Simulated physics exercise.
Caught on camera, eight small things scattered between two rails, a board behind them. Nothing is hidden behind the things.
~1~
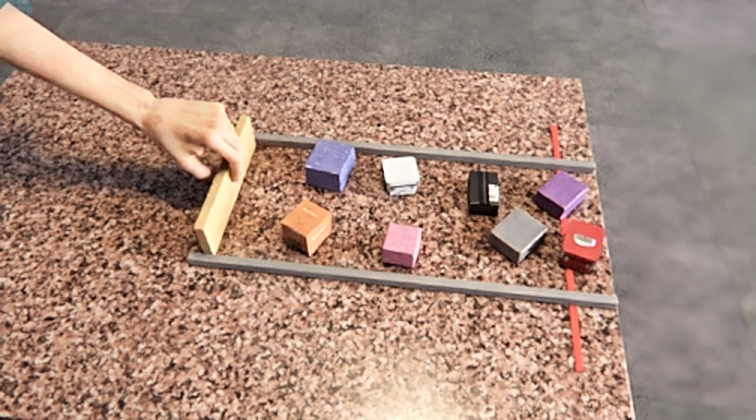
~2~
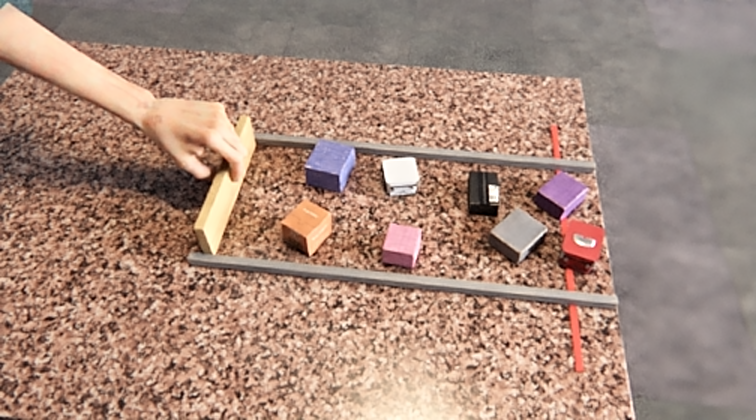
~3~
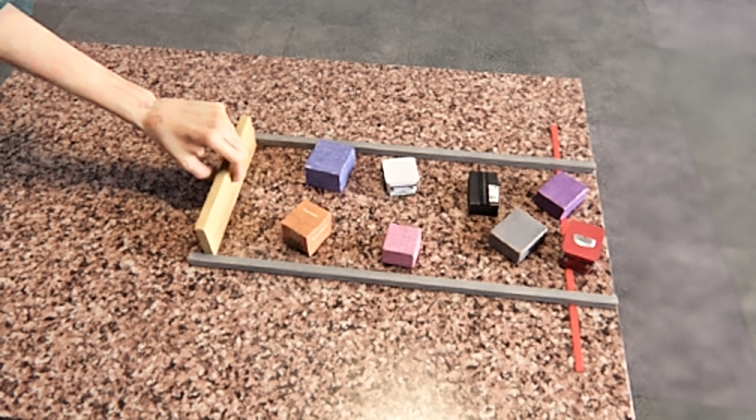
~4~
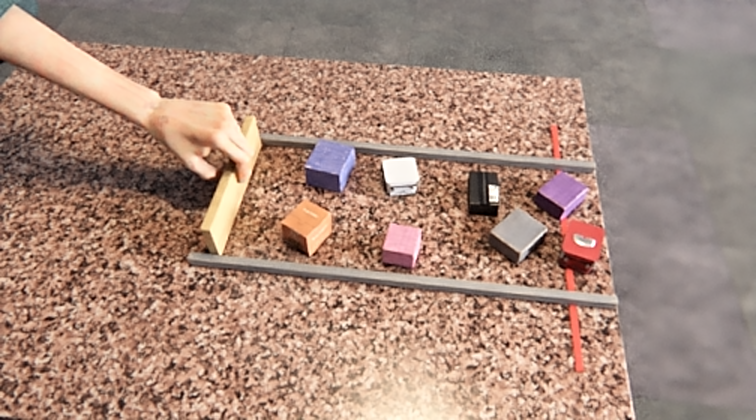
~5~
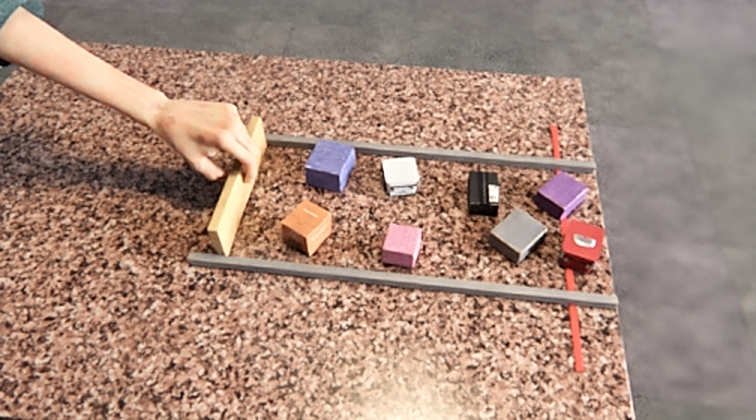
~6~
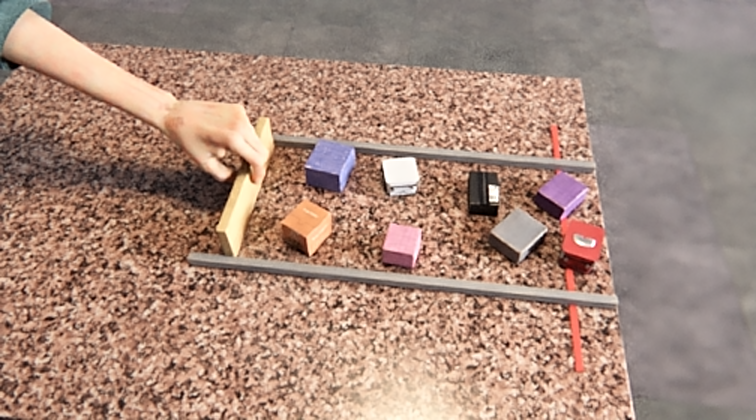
A hand sliding a wooden board slightly right between two grey rails, towards eight small coloured blocks that stay still.
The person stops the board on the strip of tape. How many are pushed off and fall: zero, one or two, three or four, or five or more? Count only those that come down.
The number that fall off is five or more.
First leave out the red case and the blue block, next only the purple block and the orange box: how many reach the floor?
The counts: 4 and 3.
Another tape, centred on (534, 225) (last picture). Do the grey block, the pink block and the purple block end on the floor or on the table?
The grey block survives, the pink block survives, the purple block tumbles off.
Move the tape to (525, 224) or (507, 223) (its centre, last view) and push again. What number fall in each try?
The counts: 3 and 1.
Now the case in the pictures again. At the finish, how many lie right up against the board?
It touches 2.
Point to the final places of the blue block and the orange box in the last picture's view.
Near (584, 186) and (589, 251).
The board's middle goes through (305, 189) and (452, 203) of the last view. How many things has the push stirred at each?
First 2, then 7.
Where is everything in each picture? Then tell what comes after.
In the first frame, red case (581, 247); purple block (561, 195); grey block (517, 235); board (228, 182); tape (565, 228).
In the second frame, purple block (561, 195); blue block (330, 166).
In the third frame, grey block (517, 235); black box (483, 193).
In the fourth frame, red case (581, 247); orange box (308, 227).
In the fifth frame, purple block (561, 195); board (240, 183).
In the sixth frame, red case (581, 247); purple block (561, 195); grey block (517, 235); board (248, 184); tape (565, 228).
Soon after, none off yet; red case at rest near (581, 247); purple block at rest near (561, 195); grey block at rest near (517, 235).
In the end, the number that fall off is five or more; gone, white case, pink block, black box, grey block, purple block and red case.
